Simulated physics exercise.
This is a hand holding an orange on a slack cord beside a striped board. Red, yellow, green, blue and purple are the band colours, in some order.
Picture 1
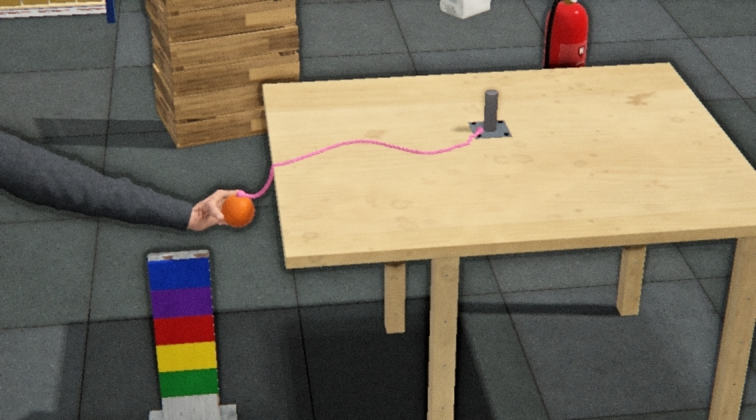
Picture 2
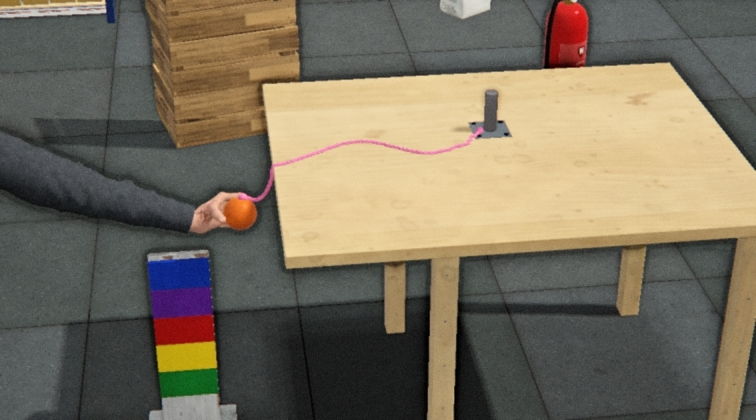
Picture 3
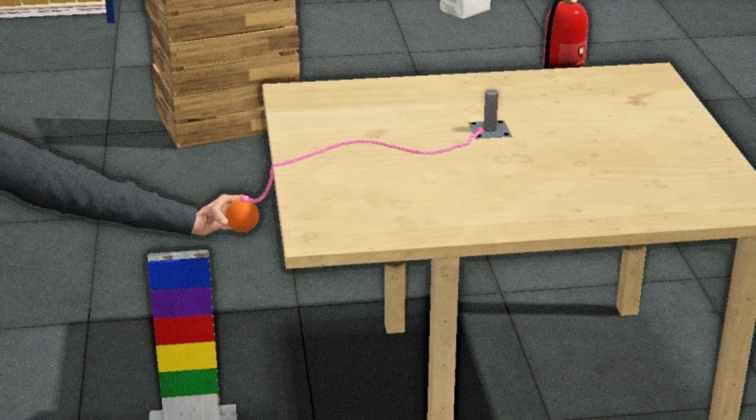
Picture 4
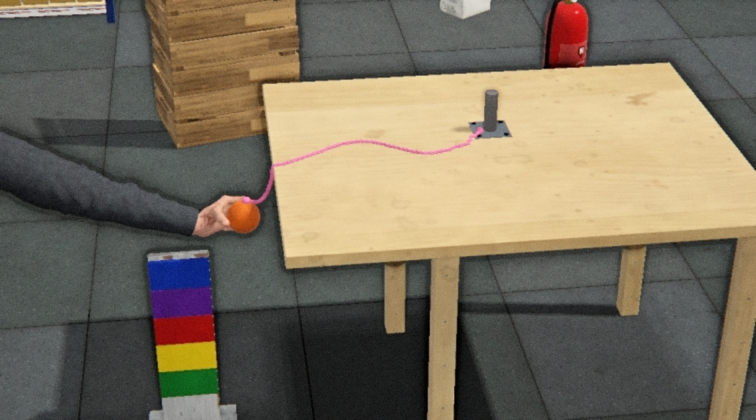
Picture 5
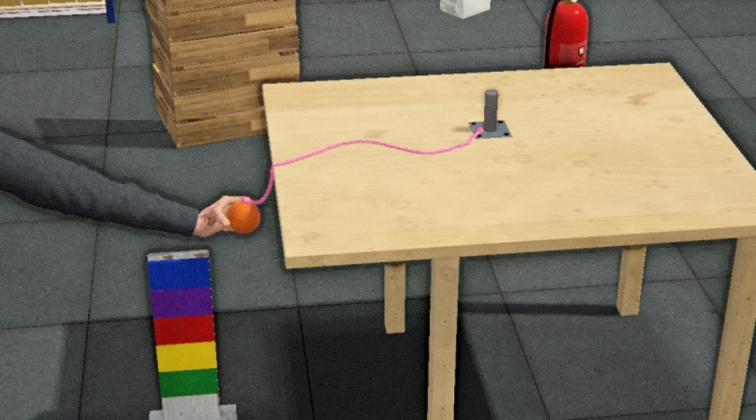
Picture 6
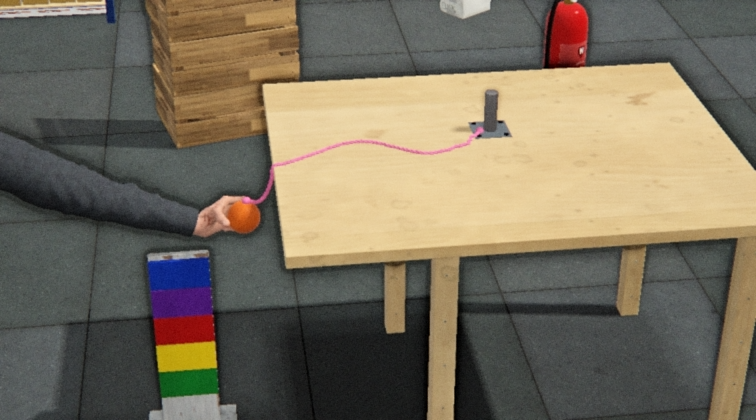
The video shows a hand holding an orange ball attached to a slack pink cord that runs across a wooden table to a metal post, beside a striped board; the hand and ball shift very slightly, then stay nearly still.
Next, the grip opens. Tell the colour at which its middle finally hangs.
It hangs at blue.
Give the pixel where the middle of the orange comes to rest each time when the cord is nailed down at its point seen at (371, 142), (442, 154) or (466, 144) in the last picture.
Near (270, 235), then (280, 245), then (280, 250).
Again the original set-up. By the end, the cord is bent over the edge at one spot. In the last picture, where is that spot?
It's near (304, 157) in the last picture.
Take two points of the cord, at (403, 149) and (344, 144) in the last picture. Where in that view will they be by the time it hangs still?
They go to (378, 145) and to (316, 155).
Early on, orange near (281, 253); level with blue.
Midway, orange near (264, 260); level with blue.
Finally, orange near (279, 261); level with blue. Its middle rests at the blue band.
